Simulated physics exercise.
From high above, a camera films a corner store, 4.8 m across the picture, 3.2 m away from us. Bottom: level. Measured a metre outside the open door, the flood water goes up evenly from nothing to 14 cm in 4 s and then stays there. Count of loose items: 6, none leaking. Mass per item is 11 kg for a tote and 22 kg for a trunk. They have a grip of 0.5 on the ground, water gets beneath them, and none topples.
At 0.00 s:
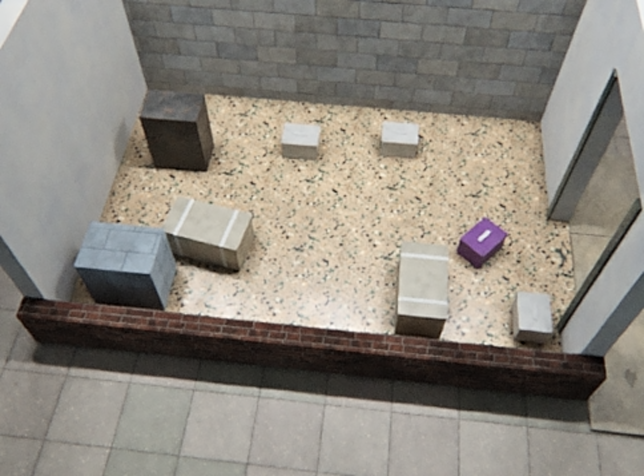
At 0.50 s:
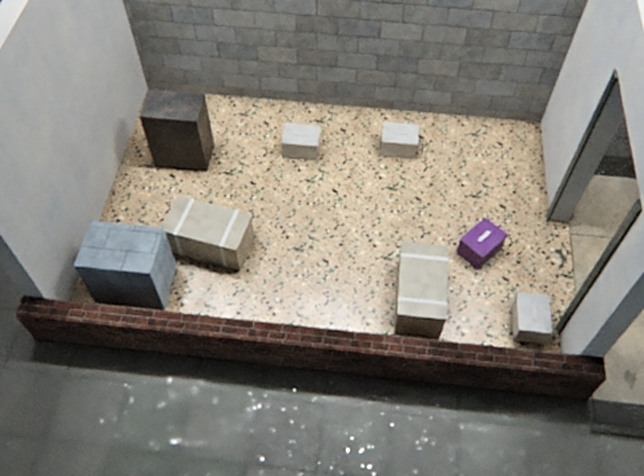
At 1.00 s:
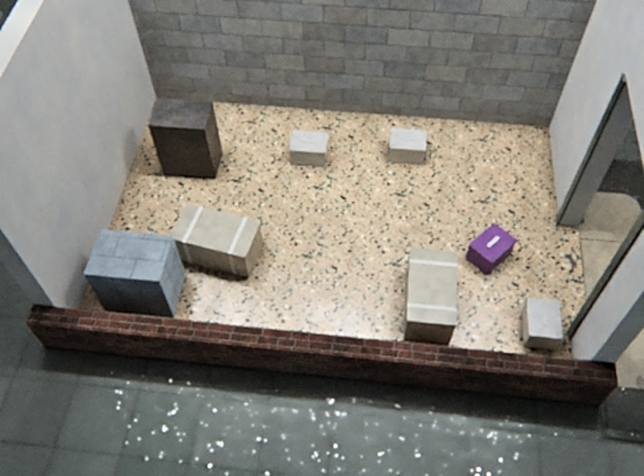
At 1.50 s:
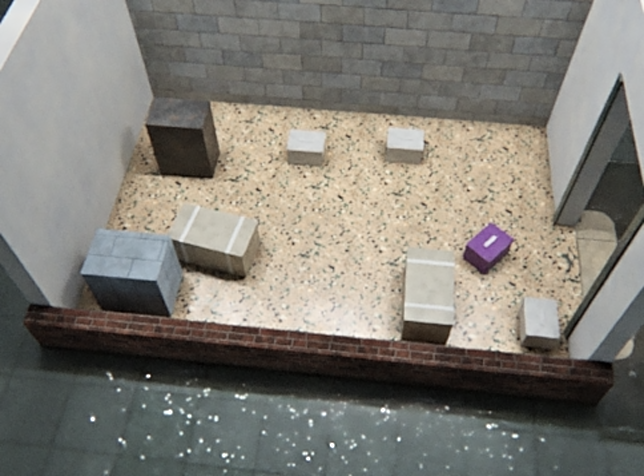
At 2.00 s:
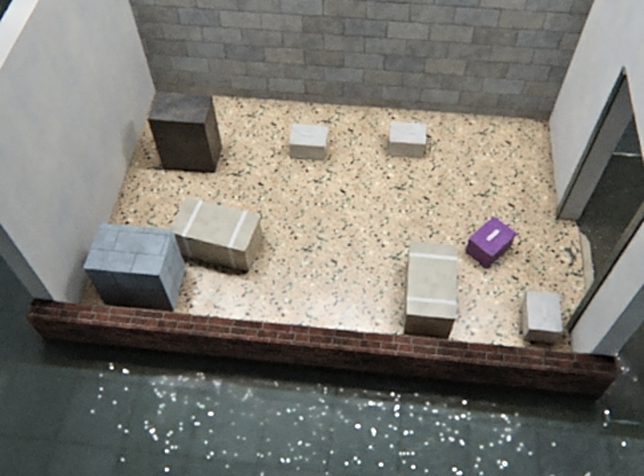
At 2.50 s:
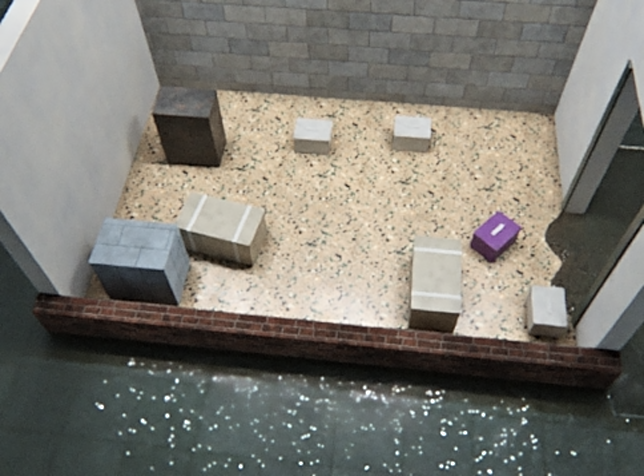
The video shows a small walled room from above, with boxes and a purple tote standing still on a speckled floor, as dark water spreads over the paving outside and then edges in through the doorway on the right.
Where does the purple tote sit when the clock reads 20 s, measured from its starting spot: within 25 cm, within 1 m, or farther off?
My guess is it drifts off a long way.
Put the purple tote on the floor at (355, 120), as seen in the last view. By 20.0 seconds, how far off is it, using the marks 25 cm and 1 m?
Result: It drifts a great deal.
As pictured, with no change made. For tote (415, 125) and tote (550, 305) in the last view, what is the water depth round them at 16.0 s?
Depths: Near 7 cm, then near 8 cm.
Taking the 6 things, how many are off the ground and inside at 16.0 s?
It comes to 2 of them.
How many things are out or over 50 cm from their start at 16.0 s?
The number by then is 4.
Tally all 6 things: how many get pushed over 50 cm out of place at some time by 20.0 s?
The number is 6.
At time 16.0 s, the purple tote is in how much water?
Roughly 9 cm at that moment.
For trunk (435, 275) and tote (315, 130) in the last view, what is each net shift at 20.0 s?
140 cm, 150 cm.
After 4.0 s the purple tote is near (497, 230), 0.0 m from its start, aground; 0 afloat.
After 9.0 s the purple tote is near (430, 194), 0.8 m from its start, aground; 0 afloat.
After 16.0 s the purple tote is near (361, 156), 1.7 m from its start, aground; 2 afloat.
After 20.0 s the purple tote is near (431, 121), 1.6 m from its start, aground; 4 afloat.
